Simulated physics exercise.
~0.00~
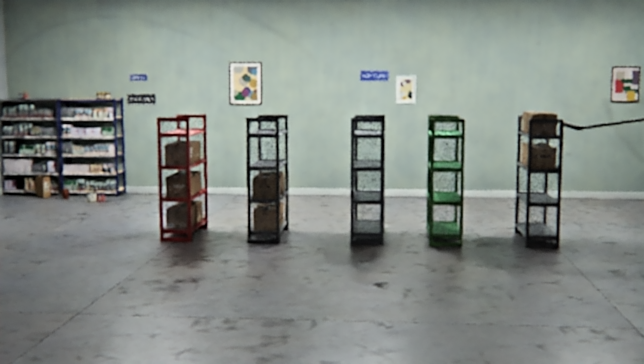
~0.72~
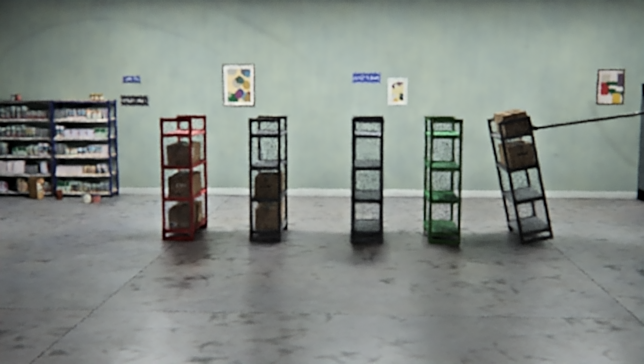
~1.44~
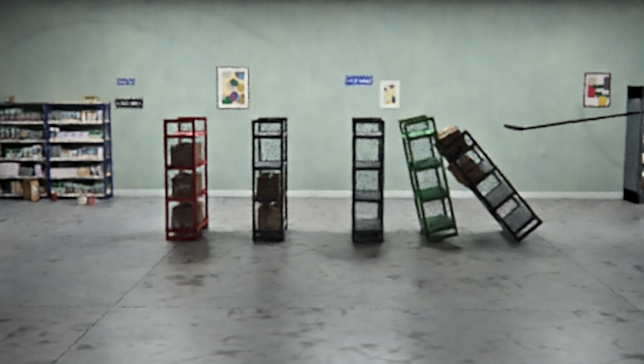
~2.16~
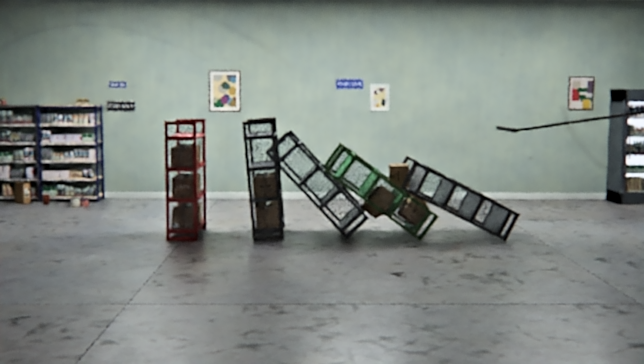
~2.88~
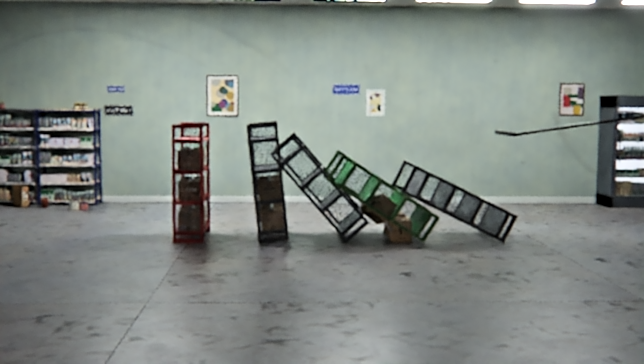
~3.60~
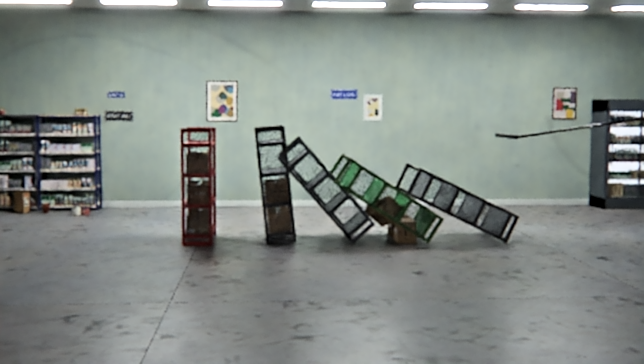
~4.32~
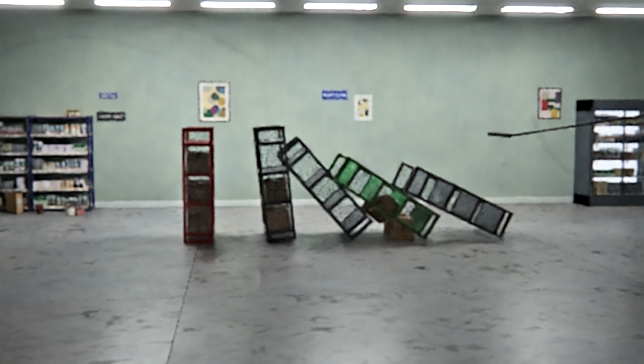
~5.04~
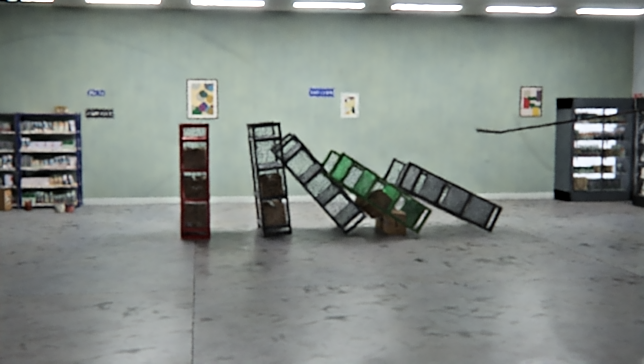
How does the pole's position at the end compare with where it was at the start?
At the start the pole reaches in from the right to the top of the upright rightmost black unit. At the end it is farther left in view and hangs in the open air above the fallen units, touching nothing.
